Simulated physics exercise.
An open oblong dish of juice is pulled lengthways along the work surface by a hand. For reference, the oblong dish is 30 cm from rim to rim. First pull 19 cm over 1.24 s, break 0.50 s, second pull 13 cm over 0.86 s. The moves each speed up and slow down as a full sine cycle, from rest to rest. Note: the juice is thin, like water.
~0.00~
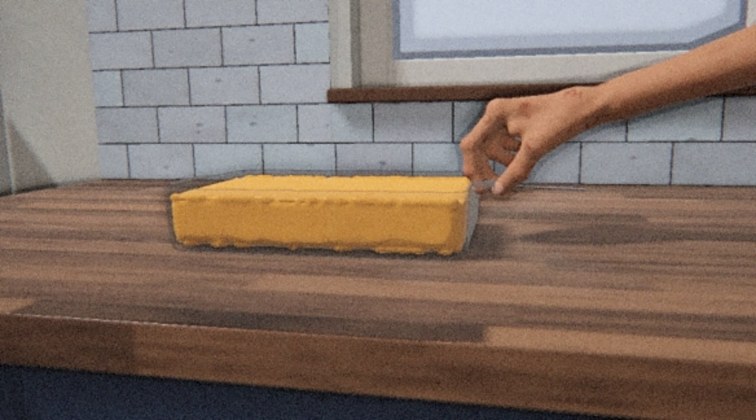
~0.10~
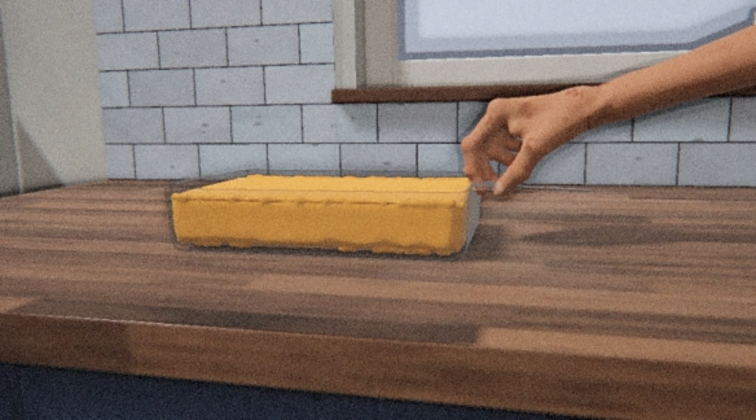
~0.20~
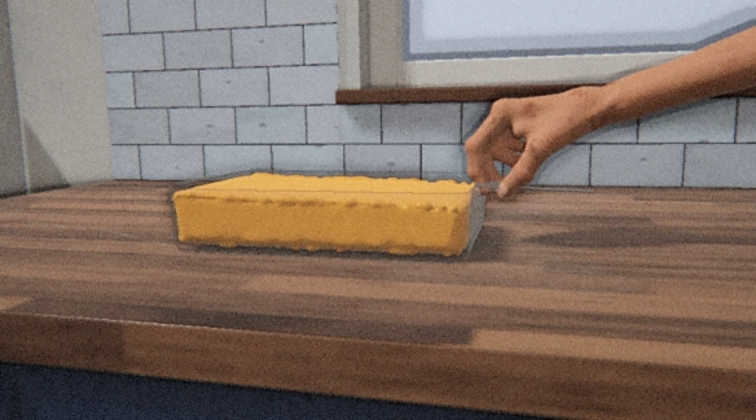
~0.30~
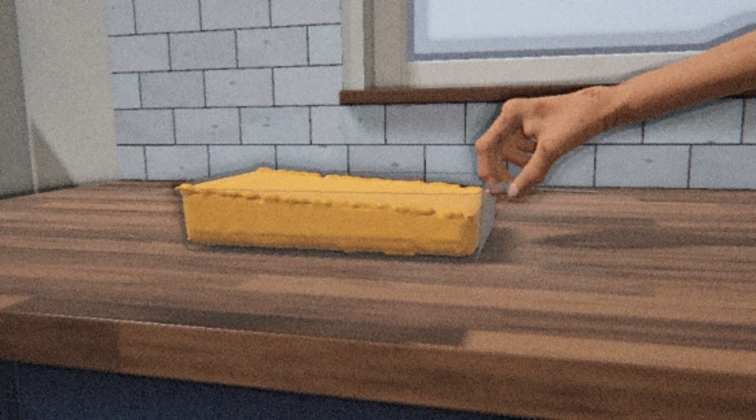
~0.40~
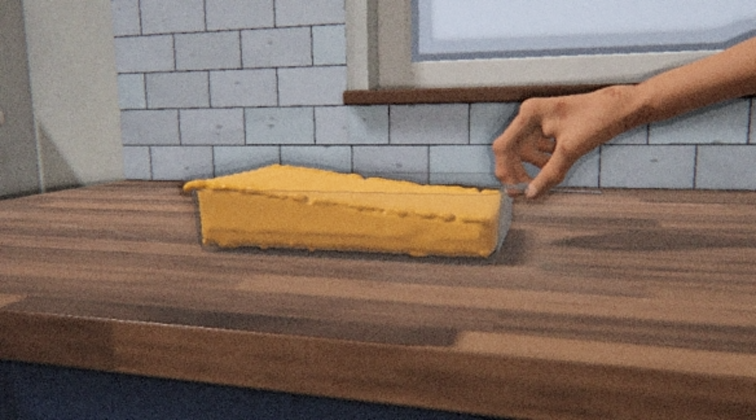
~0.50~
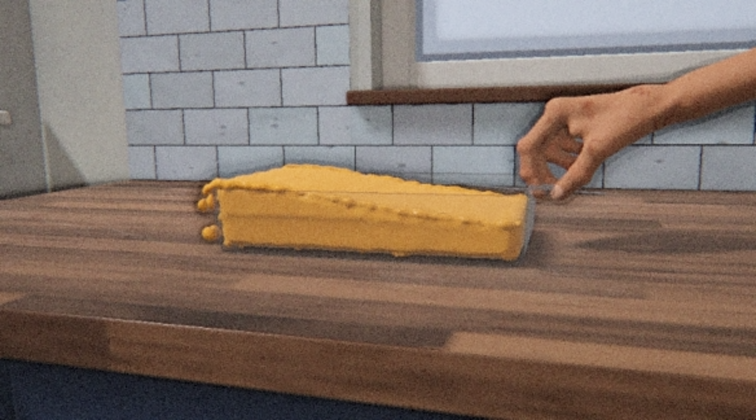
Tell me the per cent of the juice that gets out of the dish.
I would say close to 22 per cent gets out.
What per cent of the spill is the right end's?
I reckon around 70 % of it leaves on the right.
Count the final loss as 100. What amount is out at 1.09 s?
30 per cent or so.
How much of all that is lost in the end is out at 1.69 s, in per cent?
Roughly 50%.
Then, 1.09 s in, it has gone 19 cm; 2 per cent is out over the left end and 5 over the right.
Then, 1.69 s in, it has gone 19 cm; 4 per cent is out over the left end and 6 over the right.
Then, 2.29 s in, it has gone 29 cm; 4 per cent is out over the left end and 7 over the right.
Then, 2.89 s in, it has gone 32 cm; 4 per cent is out over the left end and 13 over the right.
Finally, 22 per cent is out in all, 7 of it over the left end.
